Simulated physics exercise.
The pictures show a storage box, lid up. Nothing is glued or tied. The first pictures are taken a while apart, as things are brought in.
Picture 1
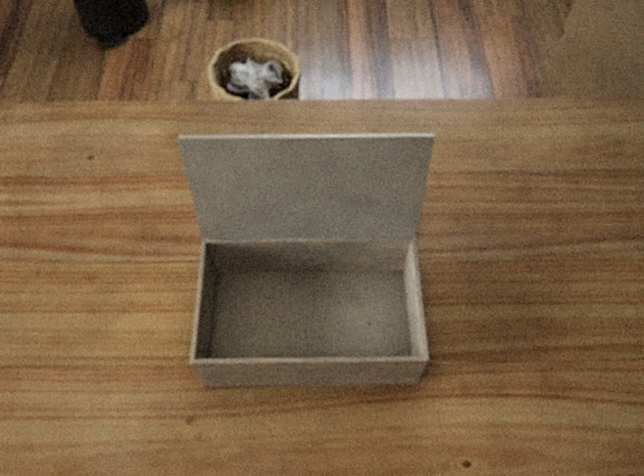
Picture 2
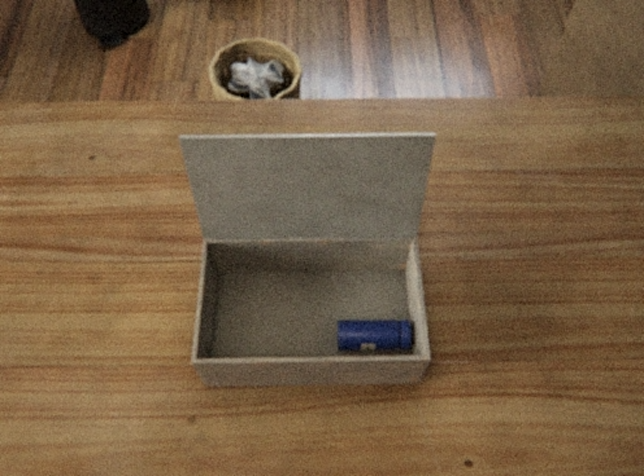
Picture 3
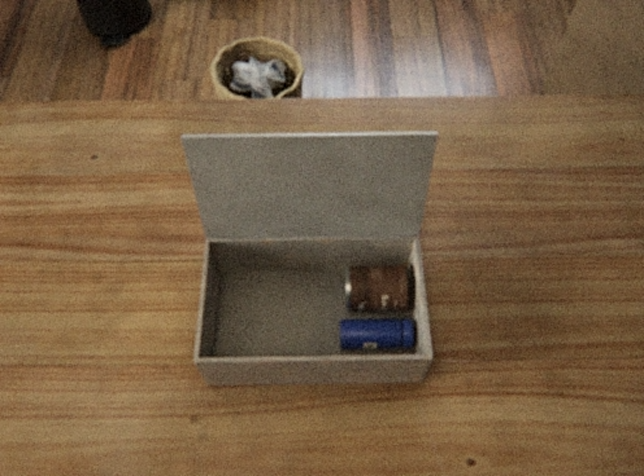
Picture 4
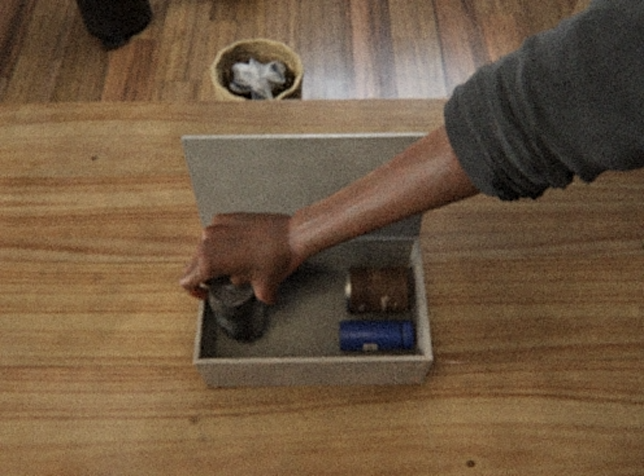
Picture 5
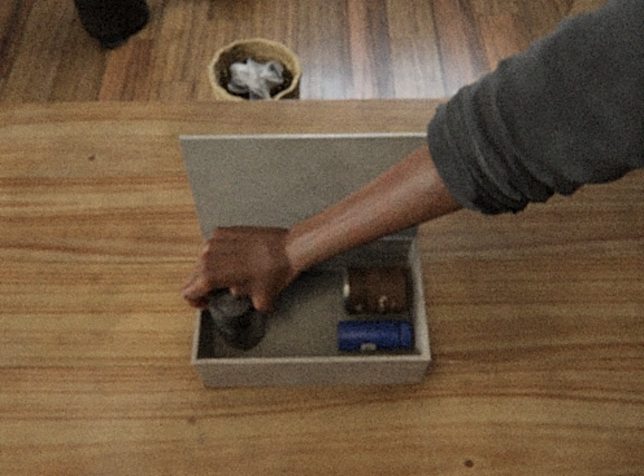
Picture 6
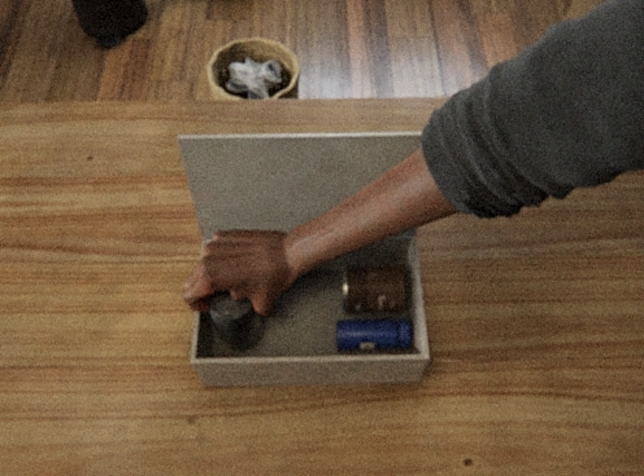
The clip opens on an empty, open storage box on a wooden table, then a blue shaker appears at its lower right, followed by a brown can just above it. A hand reaches in from the right, holding a dark grey can at the box's left side, and lowers it slightly into place.
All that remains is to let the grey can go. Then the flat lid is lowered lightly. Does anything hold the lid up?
In the end the lid is held up.
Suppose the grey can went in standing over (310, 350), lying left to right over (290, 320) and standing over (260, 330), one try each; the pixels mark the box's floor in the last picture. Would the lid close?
First try: It is held up; second try: It shuts flat; third try: It stays ajar.
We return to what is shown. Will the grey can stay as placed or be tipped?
The grey can stays as placed.
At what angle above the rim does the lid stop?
About 20°.
Then, 1.30 s on from there, lid 76° above the rim.
Then, 1.80 s on from there, lid 34° above the rim.
Then, 3.50 s on from there, lid 19° above the rim.
In the end, lid 19° above the rim; all 3 unmoved. At the end, from the last picture's camera, grey can near (237, 317).
